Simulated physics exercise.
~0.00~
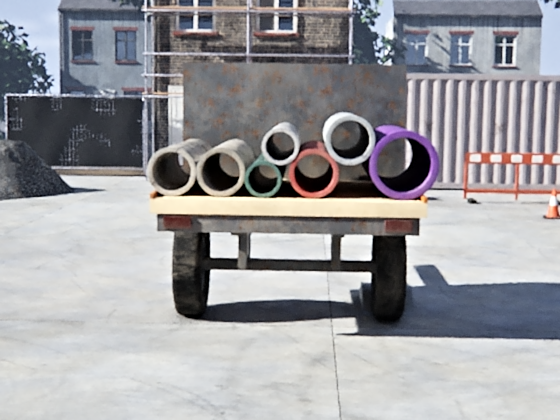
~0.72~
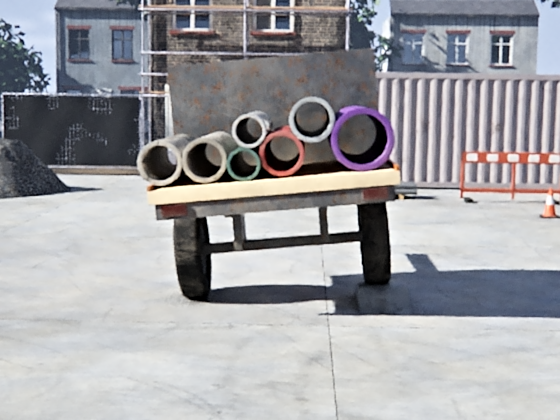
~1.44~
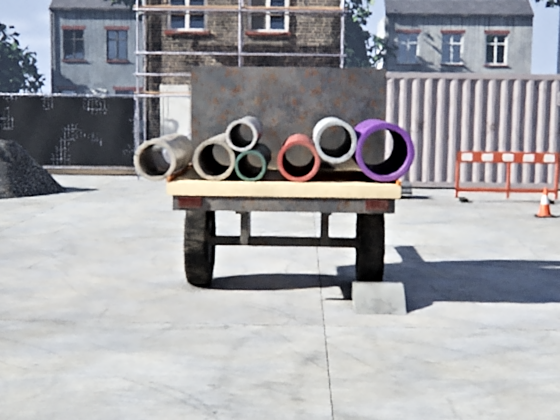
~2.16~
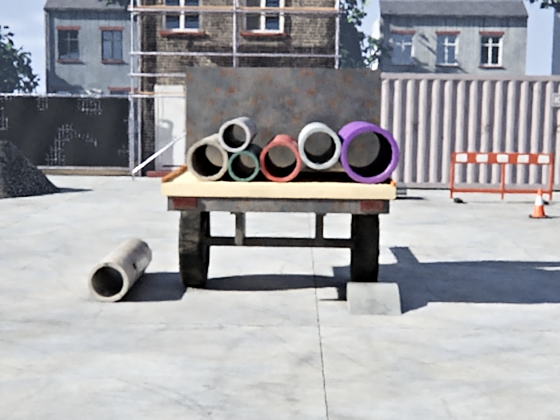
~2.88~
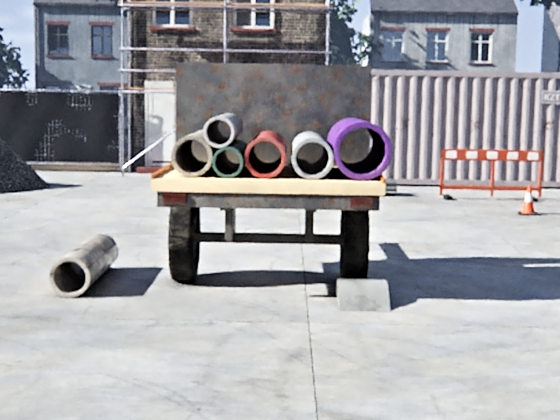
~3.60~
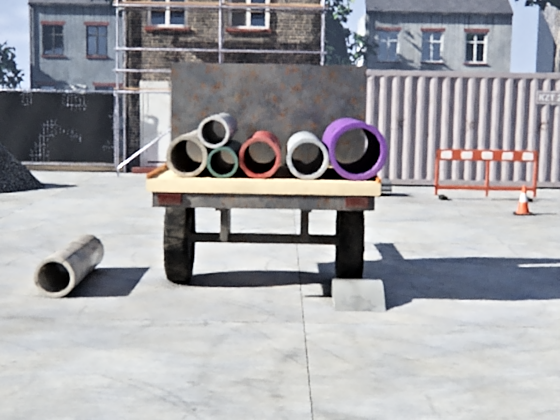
At the start, a flat trailer loaded with loose, hollow pipes, one purple, one red and one green among plain grey ones, stands in a concrete yard, seen from its end. Its right wheel rides up over a low pale block, tipping the deck down to the left, and the pipes shift that way. The trailer drops back level, leaving the leftmost grey pipe jutting over the left edge. That pipe falls to the ground and comes to rest left of the trailer. As the view pans slightly right, the purple, red and other remaining pipes stay on the deck.
